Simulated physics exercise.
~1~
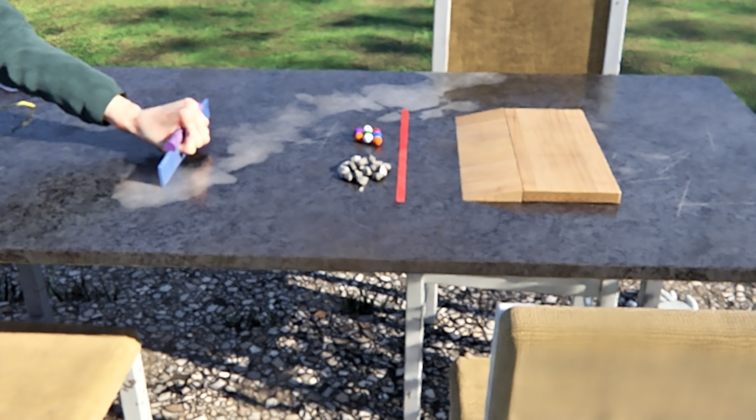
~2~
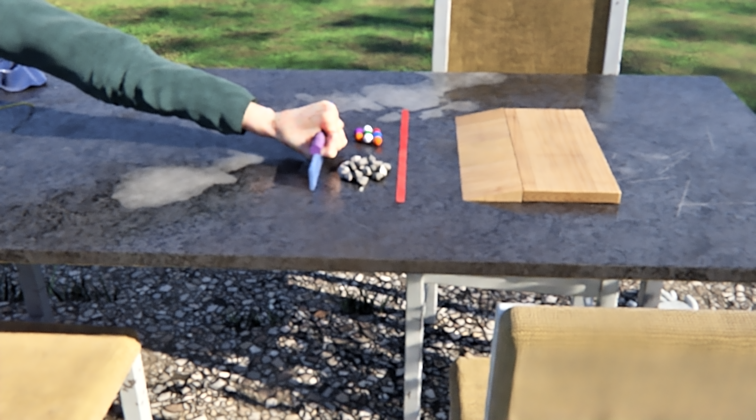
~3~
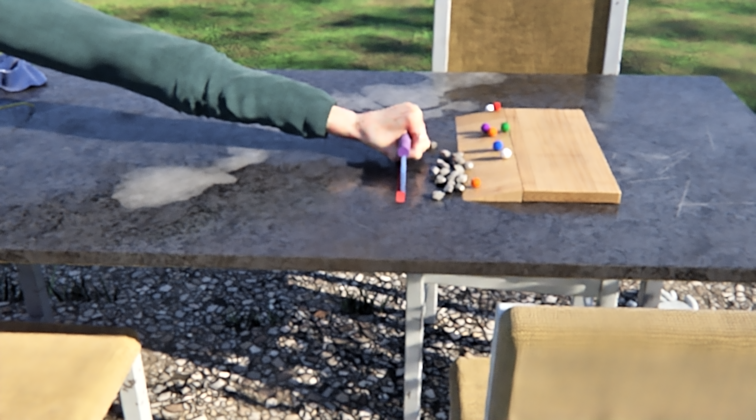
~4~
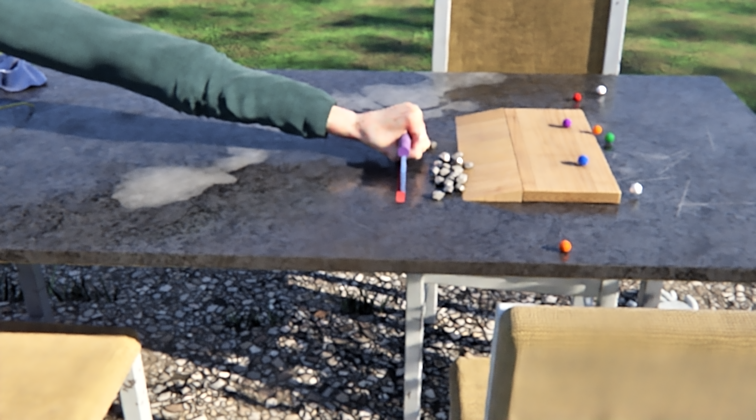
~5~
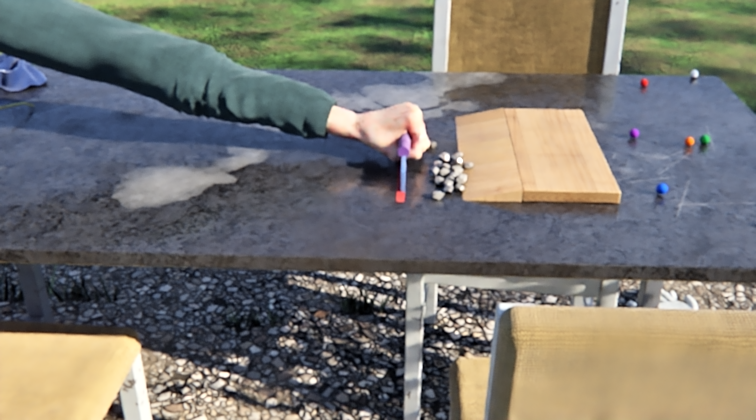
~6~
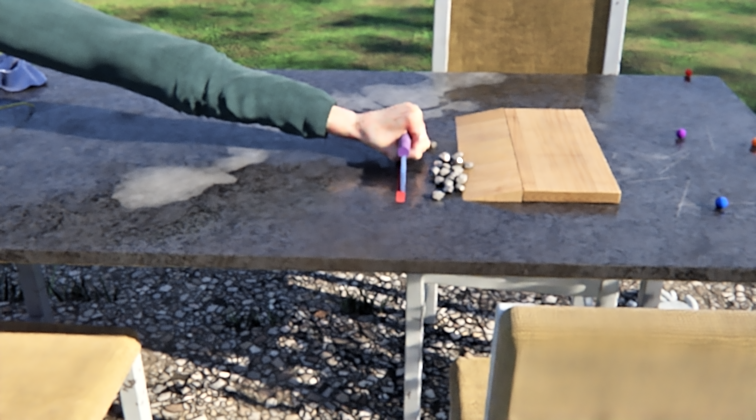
On a dark outdoor table, a hand pushing grey pebbles and coloured balls to red tape, balls rolling over a wooden ramp.
